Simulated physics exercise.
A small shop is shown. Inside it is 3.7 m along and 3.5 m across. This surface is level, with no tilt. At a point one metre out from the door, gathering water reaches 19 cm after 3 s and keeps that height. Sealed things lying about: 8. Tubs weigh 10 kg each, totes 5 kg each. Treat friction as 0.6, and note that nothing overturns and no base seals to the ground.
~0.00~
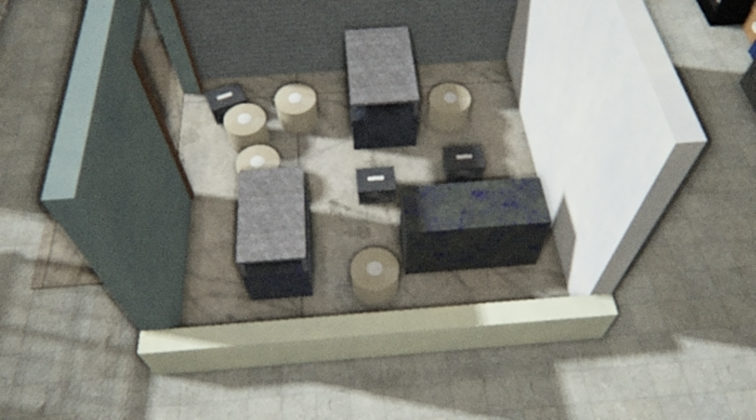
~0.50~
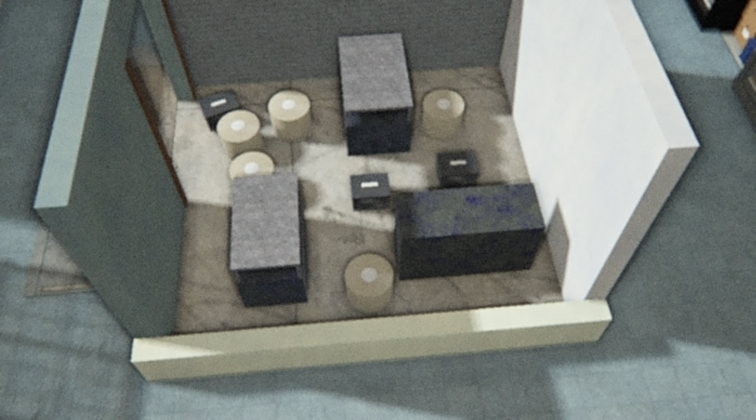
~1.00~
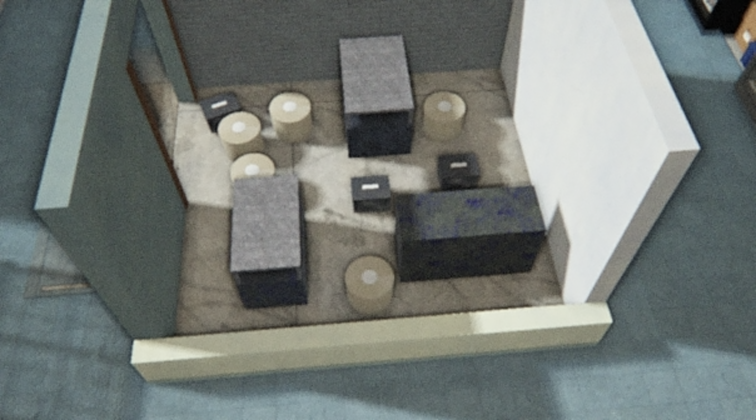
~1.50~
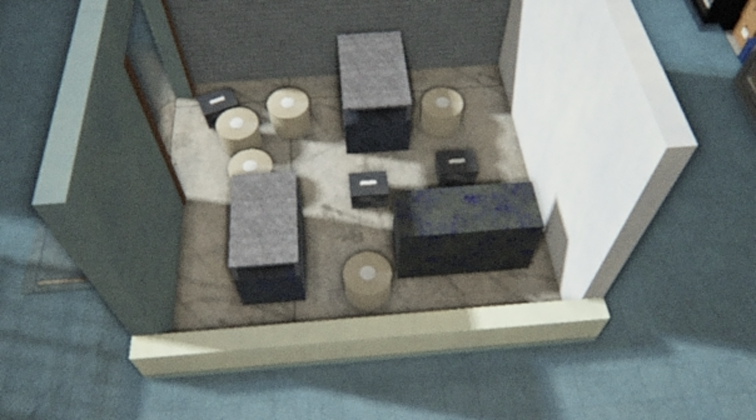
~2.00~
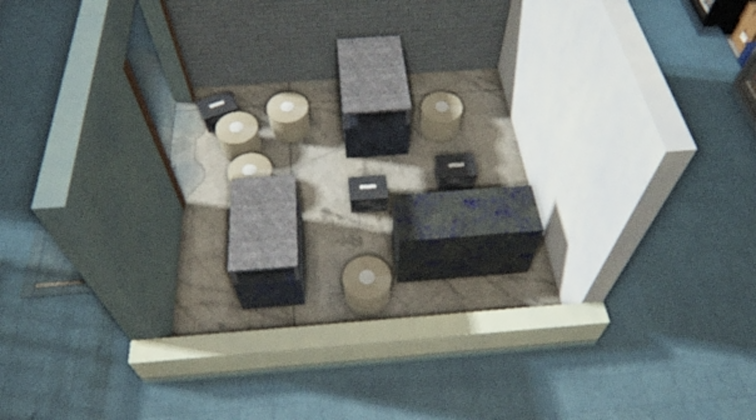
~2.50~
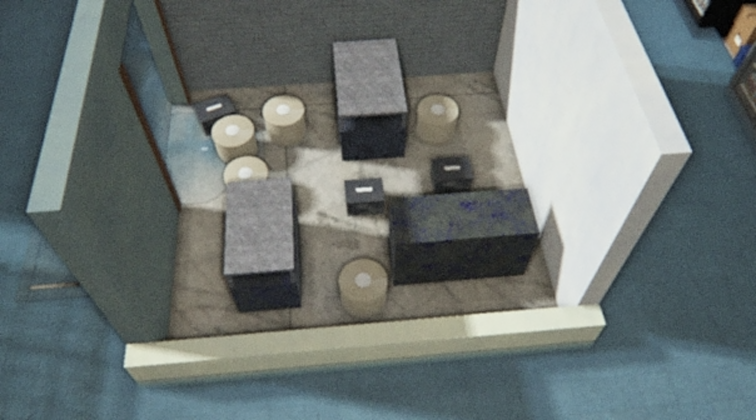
Bluish water spreads over the pale floor around a small, roofless shop, seen from high above its low cream front wall. Between a grey-green left wall and a white right wall stand large dark blocks, round cream containers and small black boxes. The water first surrounds the shop, then creeps in a little at the left doorway, while the objects inside stay put and the camera shifts very slightly.
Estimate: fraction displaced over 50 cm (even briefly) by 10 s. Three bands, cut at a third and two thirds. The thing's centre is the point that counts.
Band: Two thirds and above.
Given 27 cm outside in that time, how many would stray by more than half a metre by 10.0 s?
I count 8 of them in that case.
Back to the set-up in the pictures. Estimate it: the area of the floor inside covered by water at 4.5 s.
The covered patch comes to about 5.5 m2.
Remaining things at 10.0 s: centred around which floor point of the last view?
Mean floor pixel: About (413, 179).
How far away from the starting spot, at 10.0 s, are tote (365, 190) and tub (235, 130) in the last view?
Respectively 150 and 250 cm.
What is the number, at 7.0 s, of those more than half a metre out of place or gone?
The answer is 4.
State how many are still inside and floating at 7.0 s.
Count at that moment: 6.
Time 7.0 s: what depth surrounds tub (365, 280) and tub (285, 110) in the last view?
Close to 6 and 15 centimetres.
After 3.5 s 1 of 8 are over 50 cm from their spots; 1 afloat.
After 4.5 s 3 of 8 are over 50 cm from their spots; 3 afloat.
After 7.0 s 4 of 8 are over 50 cm from their spots; 6 afloat.
After 10.0 s 8 of 8 are over 50 cm from their spots, and 8 have been at some point; 8 afloat.
